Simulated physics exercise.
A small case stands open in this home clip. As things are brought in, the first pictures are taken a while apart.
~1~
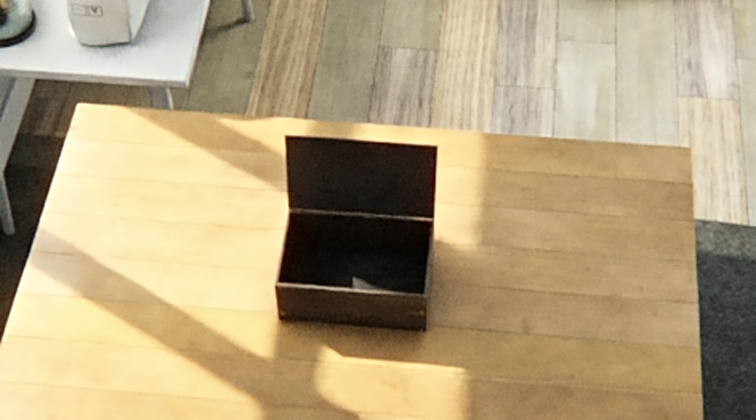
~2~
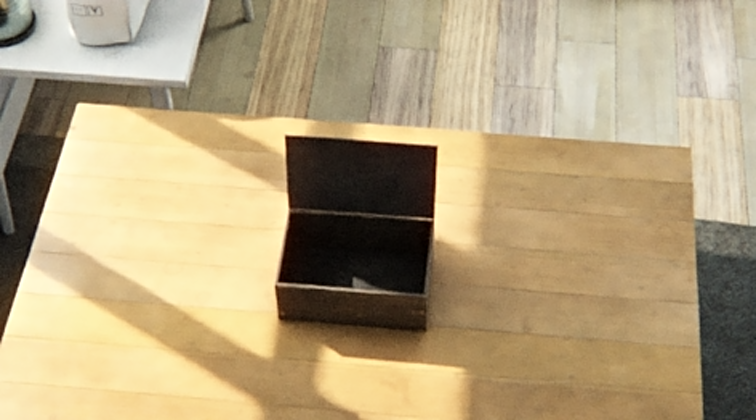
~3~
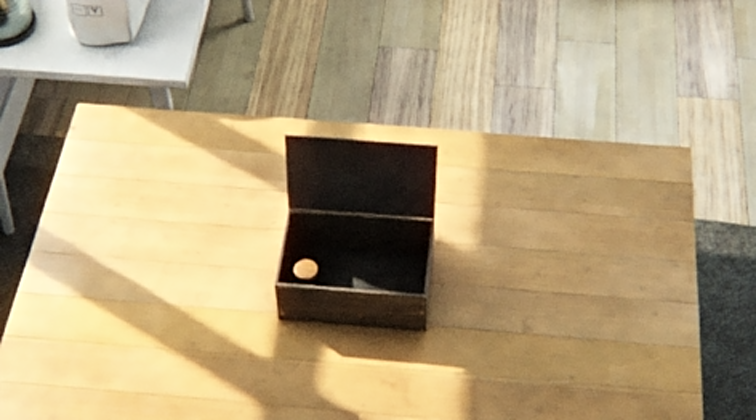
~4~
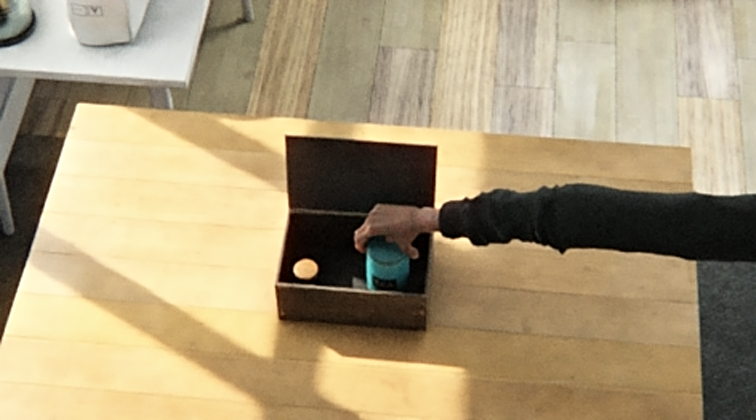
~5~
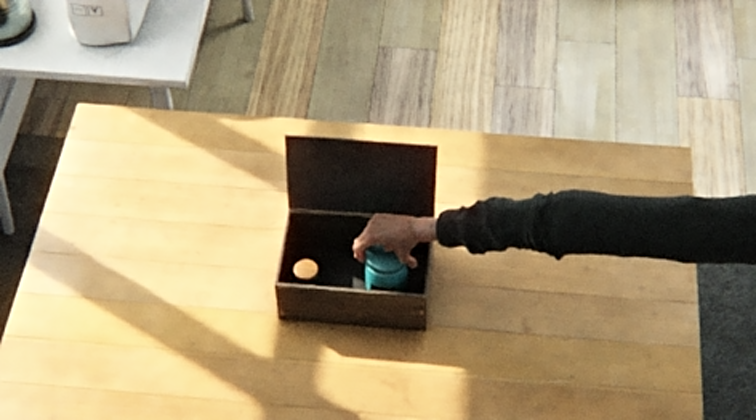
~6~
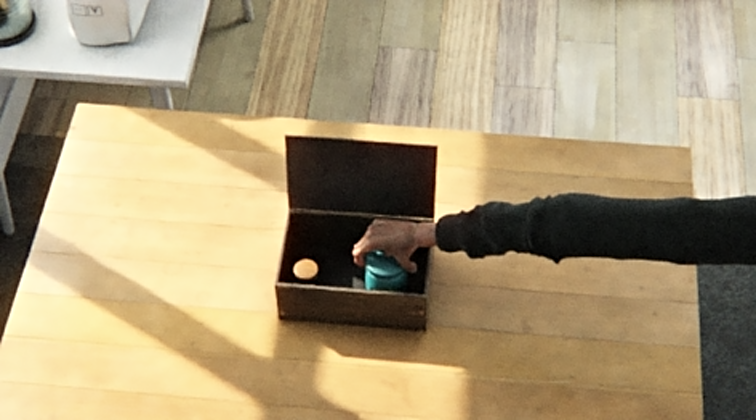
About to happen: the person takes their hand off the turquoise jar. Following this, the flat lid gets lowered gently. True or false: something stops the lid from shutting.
True.
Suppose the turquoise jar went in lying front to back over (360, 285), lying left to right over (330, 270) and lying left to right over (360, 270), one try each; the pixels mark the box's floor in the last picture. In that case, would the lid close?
On the first attempt the lid settles shut, on the second it settles shut, and on the third it settles shut.
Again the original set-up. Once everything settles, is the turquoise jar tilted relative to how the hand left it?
Well, it stays just as set.
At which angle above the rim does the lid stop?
Angle above rim: About 14°.
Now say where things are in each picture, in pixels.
The last thing is not in view yet, in the first picture.
The last thing is not in view yet, in the second picture.
The last thing is not in view yet; black shaker (307, 283), in the third picture.
Still above its spot; turquoise jar (388, 264); black shaker (307, 283), in the fourth picture.
Still above its spot; turquoise jar (387, 273); black shaker (307, 283), in the fifth picture.
Put in, still held; turquoise jar (387, 278); black shaker (307, 283), in the sixth picture.
Then, 1.20 s after the last picture, lid starting down.
Then, 1.60 s after the last picture, lid 57° above the rim.
Then, 1.90 s after the last picture, lid 24° above the rim.
At rest, lid 13° above the rim; both in place. Seen from the same camera at the end, turquoise jar near (387, 278).
